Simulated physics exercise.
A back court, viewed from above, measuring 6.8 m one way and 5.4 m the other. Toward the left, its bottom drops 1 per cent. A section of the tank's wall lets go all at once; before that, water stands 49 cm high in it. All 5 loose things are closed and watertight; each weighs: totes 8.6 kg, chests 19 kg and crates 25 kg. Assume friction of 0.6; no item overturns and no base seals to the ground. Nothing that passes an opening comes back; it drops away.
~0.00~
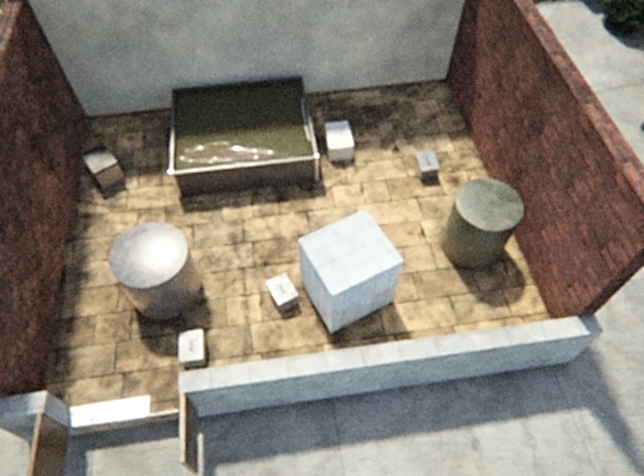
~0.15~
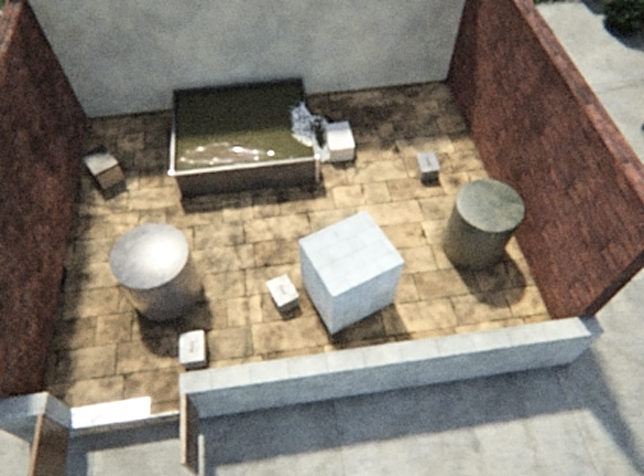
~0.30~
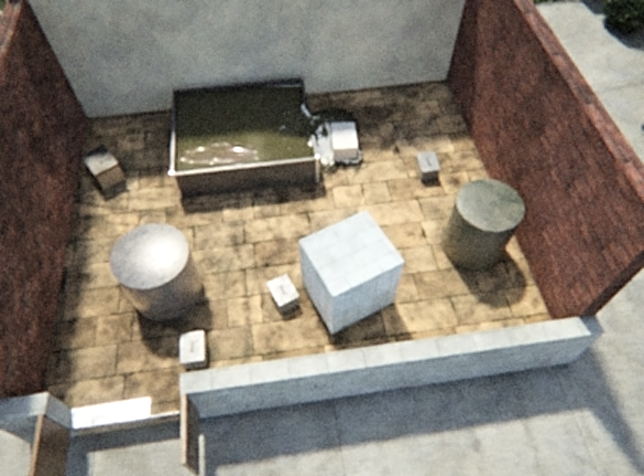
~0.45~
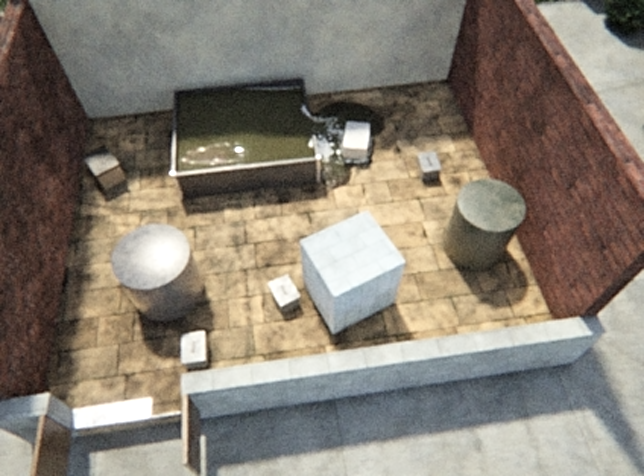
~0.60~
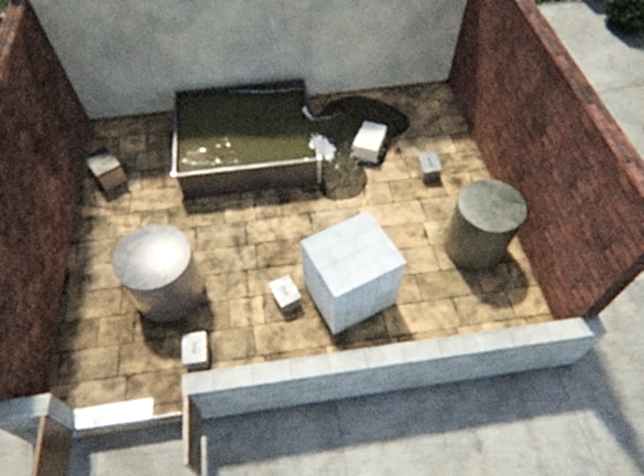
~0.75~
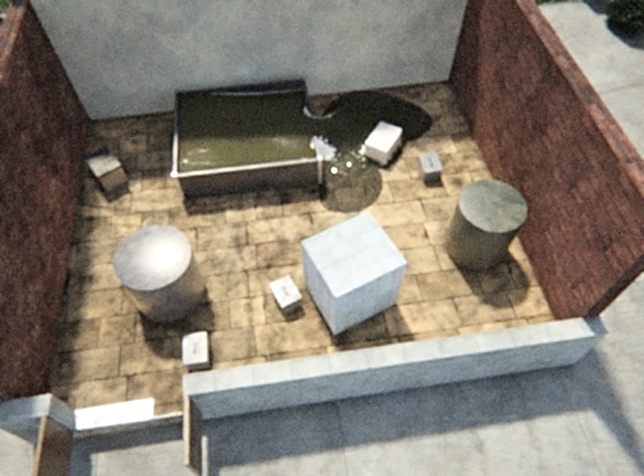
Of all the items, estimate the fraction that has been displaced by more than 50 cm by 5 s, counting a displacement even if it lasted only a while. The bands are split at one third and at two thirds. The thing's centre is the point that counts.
Mid band.
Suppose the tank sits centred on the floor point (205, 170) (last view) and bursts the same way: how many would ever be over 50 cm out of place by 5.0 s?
Then 2.
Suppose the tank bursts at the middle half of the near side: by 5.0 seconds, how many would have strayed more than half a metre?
The count would be 2.
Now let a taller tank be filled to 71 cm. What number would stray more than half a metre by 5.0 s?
That would make 2 of them.
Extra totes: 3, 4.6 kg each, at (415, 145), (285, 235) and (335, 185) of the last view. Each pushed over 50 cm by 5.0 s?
Going through them in turn, I'd say beyond, not that far and not that far.
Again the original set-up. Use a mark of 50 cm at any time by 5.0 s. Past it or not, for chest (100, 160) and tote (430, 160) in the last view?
Well, one then the other: A smaller shift, then a bigger shift.
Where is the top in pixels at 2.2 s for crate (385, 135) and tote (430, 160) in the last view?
Somewhere around (454, 156) and (469, 176).
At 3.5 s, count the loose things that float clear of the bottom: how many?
Then: 2.
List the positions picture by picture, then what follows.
A crate at (339, 134) rests on the ground; a tote at (191, 345), on the bottom; water covers 4.2 m2; 0 of 5 have shifted, in the first frame.
A crate at (340, 135), on the bottom; a tote at (192, 347) rests on the ground; 4.6 m2 under water; 0 of 5 have shifted, in the second frame.
A crate at (344, 135), on the bottom, 8 cm from its start; a tote at (192, 347) rests on the ground; 5.0 m2 under water; 1 of 5 have shifted, in the third frame.
A crate at (357, 135) rests on the ground, 28 cm from its start; a tote at (193, 347), on the bottom; water covers 5.6 m2; 1 of 5 have shifted, in the fourth frame.
A crate at (371, 135), on the bottom, 50 cm from its start; a tote at (194, 348) rests on the ground; water covers 6.6 m2; 1 of 5 have shifted, in the fifth frame.
A crate at (384, 136), on the bottom, 71 cm from its start; a tote at (195, 348) rests on the ground; water covers 7.7 m2; 1 of 5 have shifted, in the sixth frame.
After 1.1 s 1 of 5 are over 50 cm from their spots; 0 afloat.
After 2.2 s 2 of 5 are over 50 cm from their spots; 0 afloat.
After 3.5 s 2 of 5 are over 50 cm from their spots; 2 afloat.
After 5.0 s 2 of 5 are over 50 cm from their spots, and 2 have been at some point; 1 afloat.
